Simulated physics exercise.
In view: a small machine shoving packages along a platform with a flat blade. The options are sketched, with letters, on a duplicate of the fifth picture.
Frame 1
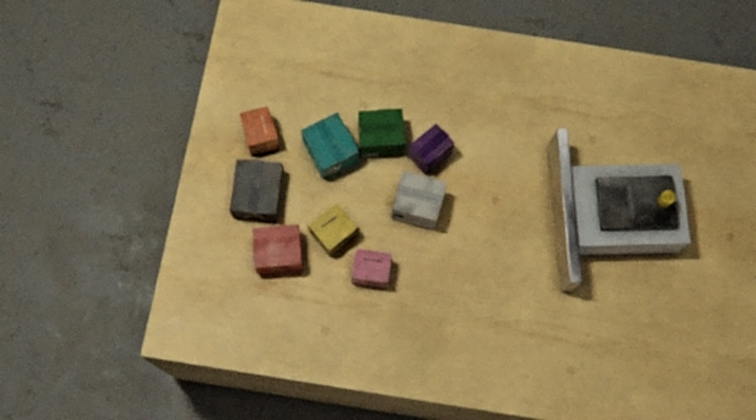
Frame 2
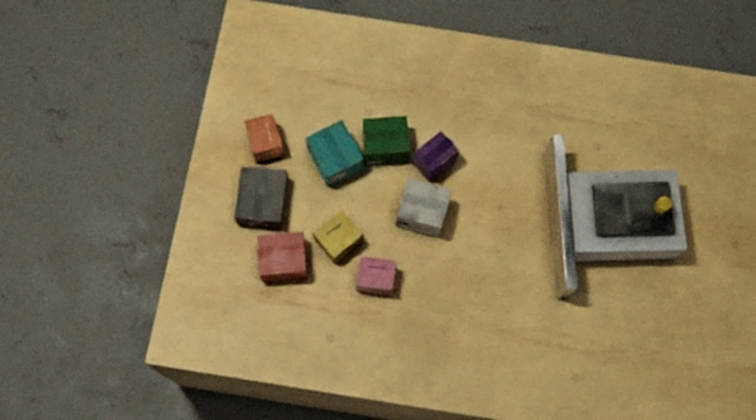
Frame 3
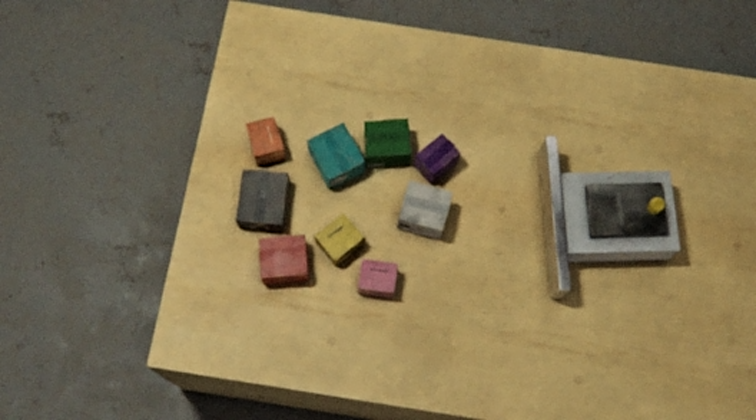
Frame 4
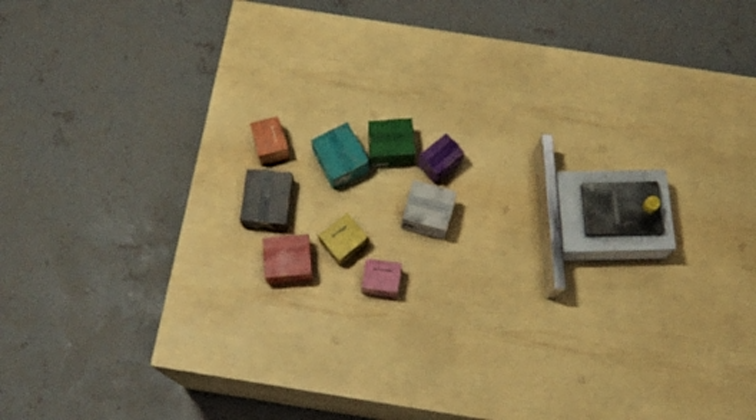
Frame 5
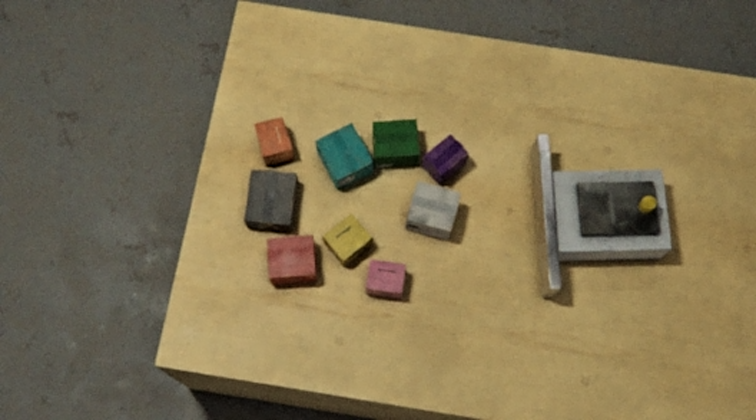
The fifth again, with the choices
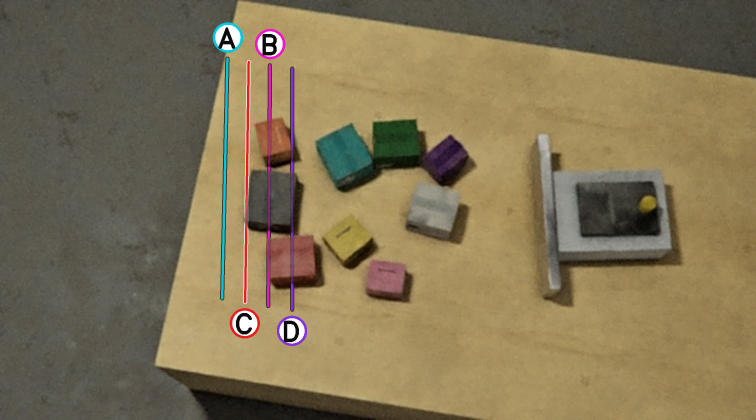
Small machine with a flat upright blade edging slightly left across a pale platform, a cluster of coloured boxes sitting undisturbed.
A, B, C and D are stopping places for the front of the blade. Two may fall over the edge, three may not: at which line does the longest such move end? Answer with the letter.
Up to line B.
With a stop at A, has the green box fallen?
Yes.
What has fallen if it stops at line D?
The orange box.
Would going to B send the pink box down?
No.
On the copy, A at (225, 174); B at (269, 181); C at (247, 177); D at (292, 184).
On B. First, robot (510, 192); green box (390, 139); purple parcel (421, 167).
Then, robot (410, 177); orange box (246, 142); grey parcel (260, 205).
Finally, robot (333, 165); orange box over the edge; grey parcel (197, 206); one fallen.
By contrast, A drops five; C drops three; D is within the limit but short.
